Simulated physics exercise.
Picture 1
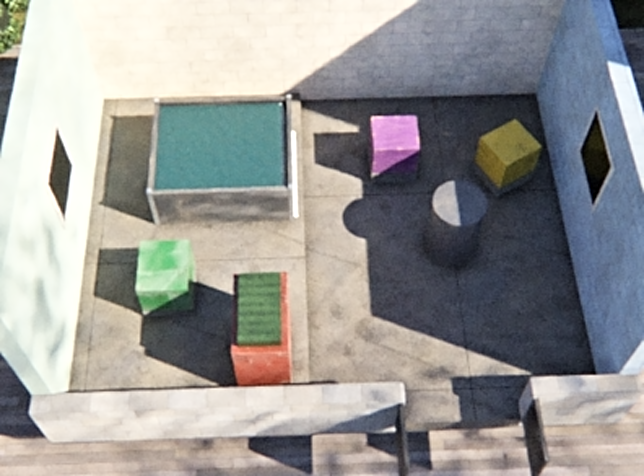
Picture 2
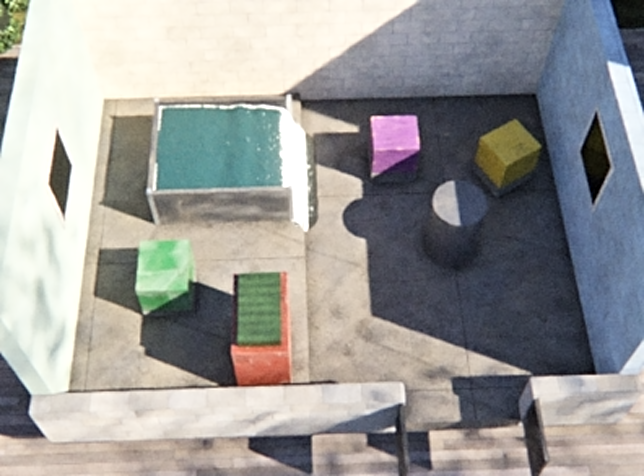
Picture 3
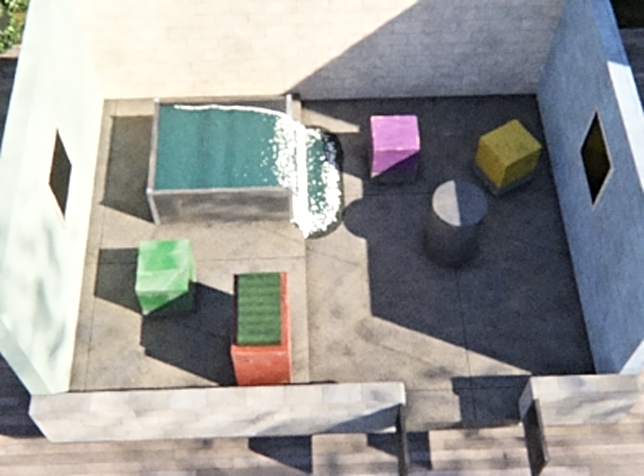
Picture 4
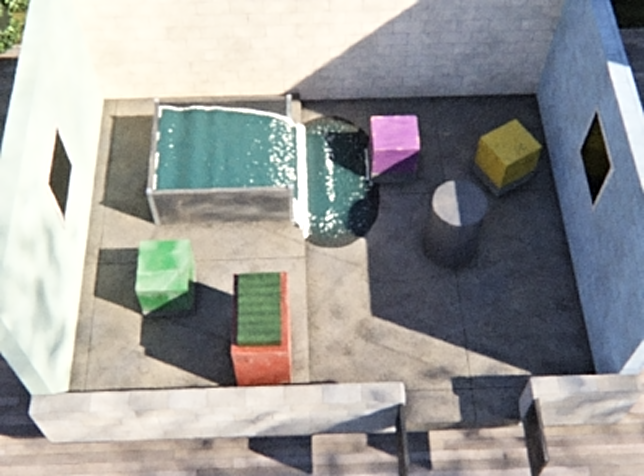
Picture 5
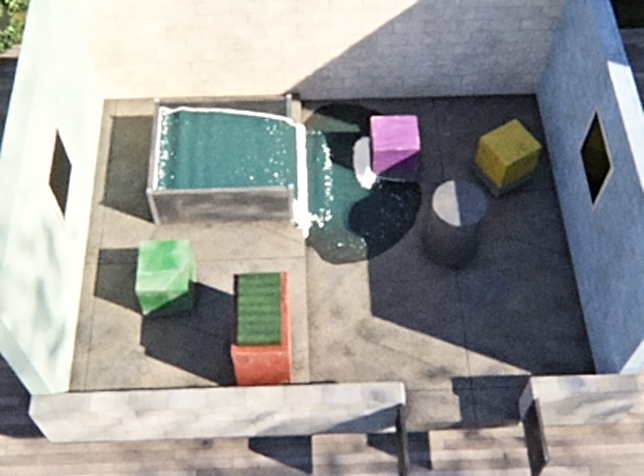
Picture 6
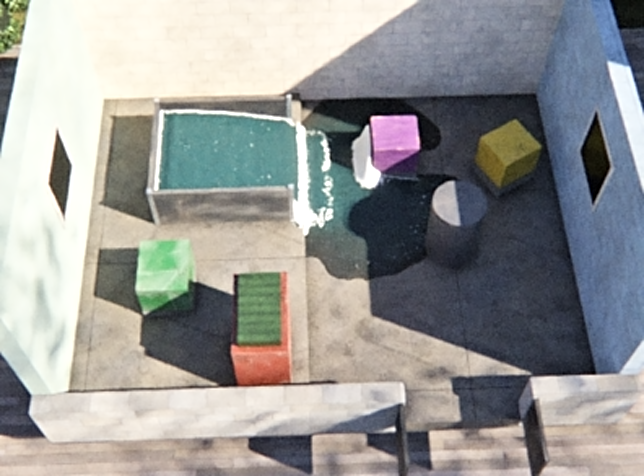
A walled yard held a tank of still water until its right side gave way, and the water poured out, spreading rightward across the paving around the pink block and up to the gray cylinder.
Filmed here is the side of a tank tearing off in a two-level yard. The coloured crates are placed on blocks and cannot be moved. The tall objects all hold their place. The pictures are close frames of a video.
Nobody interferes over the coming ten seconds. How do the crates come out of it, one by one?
One by one: The purple crate comes out wet; the yellow crate comes out wet; the green crate comes out dry.
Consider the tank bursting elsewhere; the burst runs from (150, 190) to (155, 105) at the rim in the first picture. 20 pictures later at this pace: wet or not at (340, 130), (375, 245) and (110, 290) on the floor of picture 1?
Order as asked: Swamped, untouched, swamped.
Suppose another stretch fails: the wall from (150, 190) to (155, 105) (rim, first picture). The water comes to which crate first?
My pick is the crate marked green.
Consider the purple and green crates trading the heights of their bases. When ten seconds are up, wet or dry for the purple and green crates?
Taking them in turn, the purple crate gets reached and the green crate stays unflooded.
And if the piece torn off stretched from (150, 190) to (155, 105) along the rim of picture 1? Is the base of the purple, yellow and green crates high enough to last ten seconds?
Result: Purple is left untouched, yellow is left untouched, green gets overtopped.
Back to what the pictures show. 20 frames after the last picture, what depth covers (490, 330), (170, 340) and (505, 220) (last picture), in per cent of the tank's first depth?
Readings in order: Around 4, 0 and 20 %.
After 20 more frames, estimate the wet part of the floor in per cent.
I reckon 55 per cent or so.
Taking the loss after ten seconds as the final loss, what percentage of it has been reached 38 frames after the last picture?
Near 60 in a hundred.
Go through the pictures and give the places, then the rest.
In the first picture, still water in the tank at (222, 147).
In the second picture, water pours out at (289, 163) and has run to (302, 222).
In the third picture, water pours out at (289, 165) and has run to (323, 231).
In the fourth picture, water pours out at (289, 166) and has run to (362, 230).
In the fifth picture, the front is at (414, 200), out from the gap at (289, 167).
In the sixth picture, water pours out at (289, 167) and has run to a hidden place.
A moment on, water covers 30 % of the floor; the purple crate water round its plinth, the yellow crate water round its plinth, the green crate not reached.
Next, water covers 50 % of the floor; the purple crate water round its plinth, the yellow crate water round its plinth, the green crate not reached.
Then, water covers 55 % of the floor; the purple crate water round its plinth, the yellow crate water round its plinth, the green crate not reached.
Later, water covers 60 % of the floor; the purple crate water round its plinth, the yellow crate water round its plinth, the green crate not reached.
In the end, water covers 60 % of the floor; the purple crate was topped, the yellow crate was topped, the green crate stayed above the water.
